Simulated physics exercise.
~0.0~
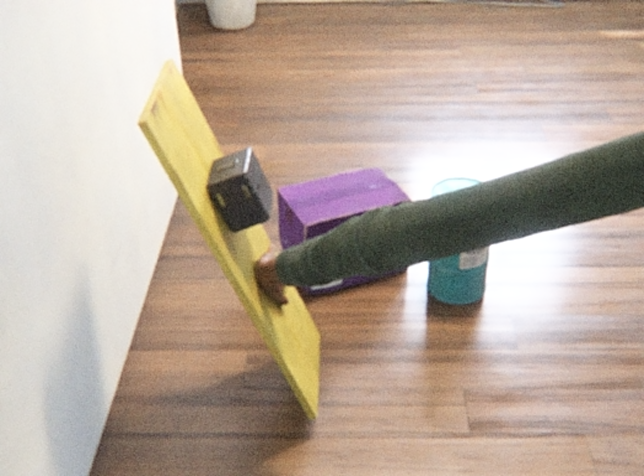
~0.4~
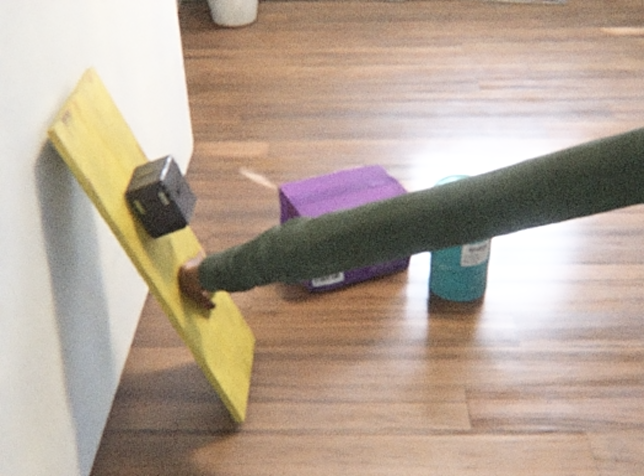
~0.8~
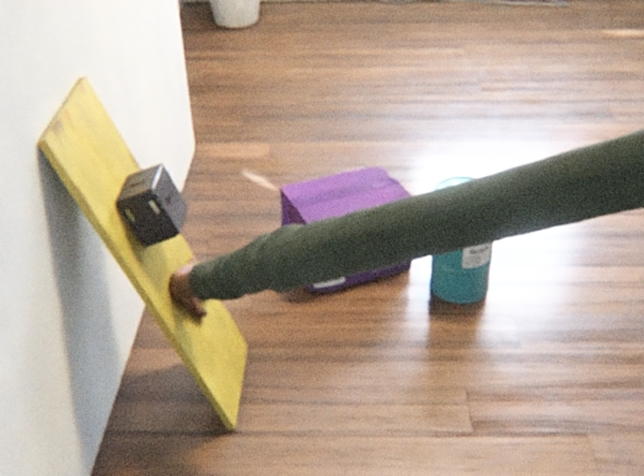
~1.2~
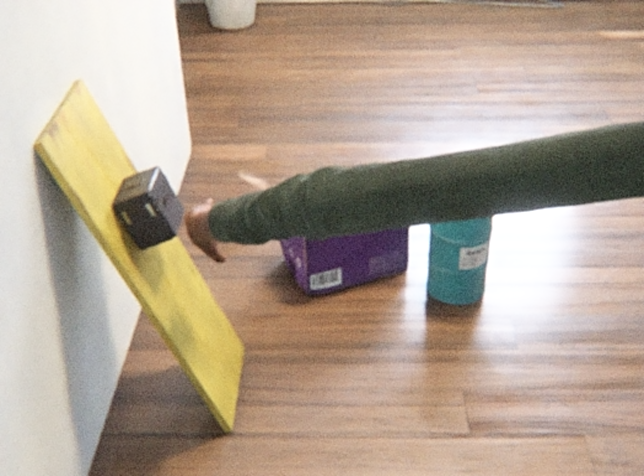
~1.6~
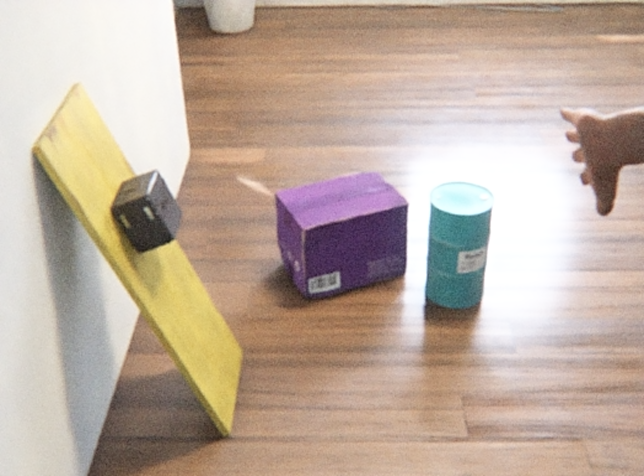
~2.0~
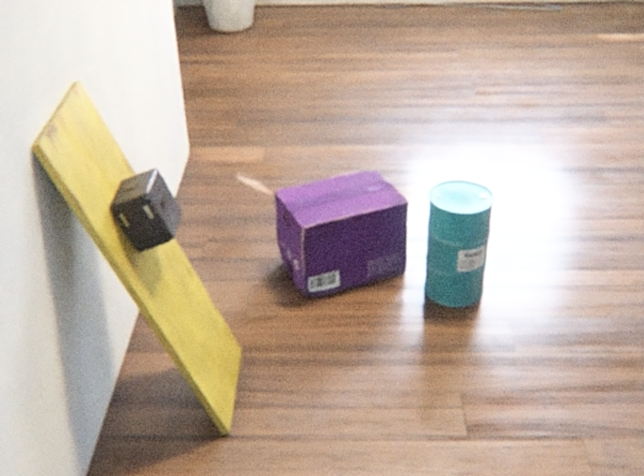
An arm in a dark green sleeve leaned a yellow board, with a small dark block on its face, leftward against a white wall, then let go and withdrew to the right; the board stayed leaning, beside a purple box and turquoise canister that never moved.
